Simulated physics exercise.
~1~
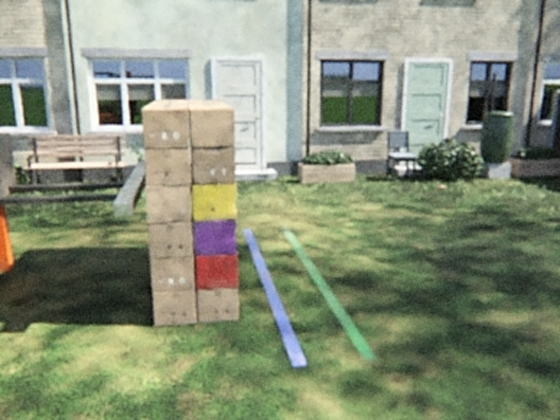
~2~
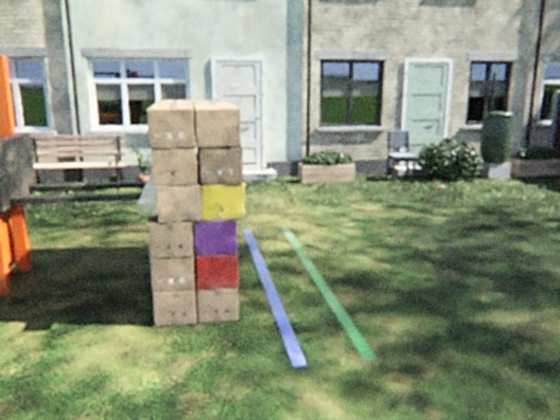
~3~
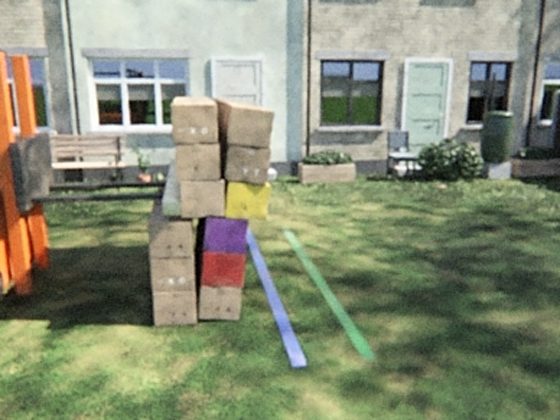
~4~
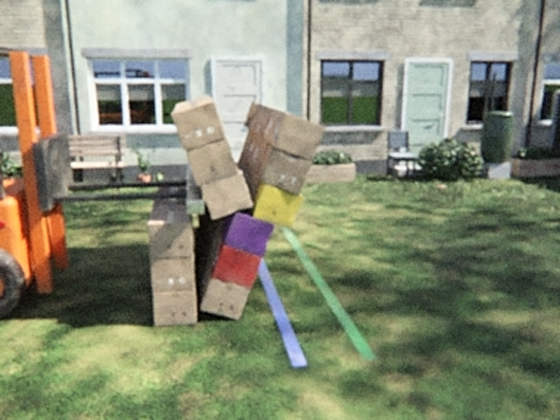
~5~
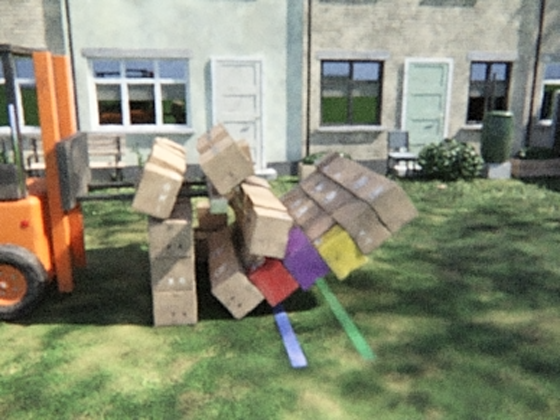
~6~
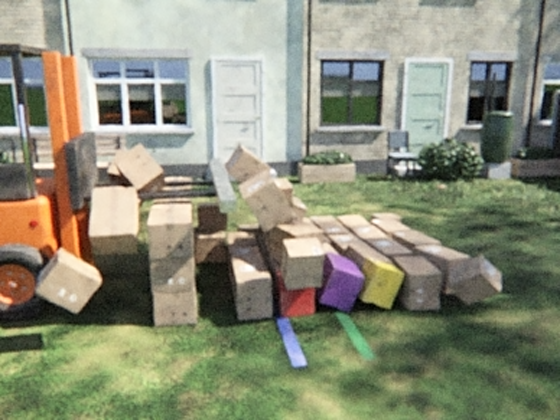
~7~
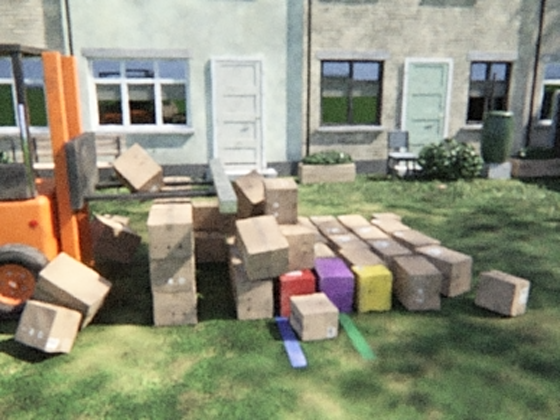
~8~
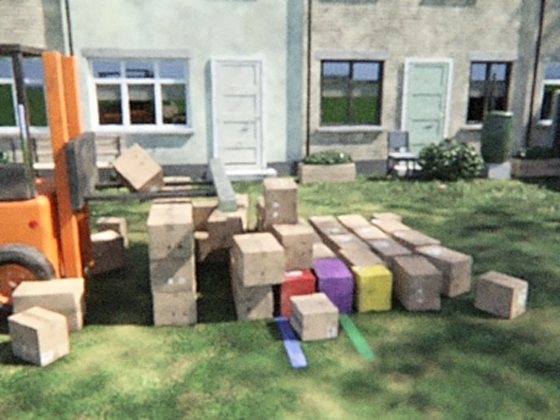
A tall block of taped cartons, one yellow, one purple and one red along its right side, stands on a lawn before terraced houses, seen from a fixed view. Blue and green stripes lie on the grass to its right. An orange forklift enters from the left, and its beam pushes the upper cartons rightward. The block splits and leans, then topples over the stripes while a few cartons drop back toward the truck. The forklift stops, and the cartons settle in a low heap, with the coloured ones tipped over and the yellow one beyond the green stripe.
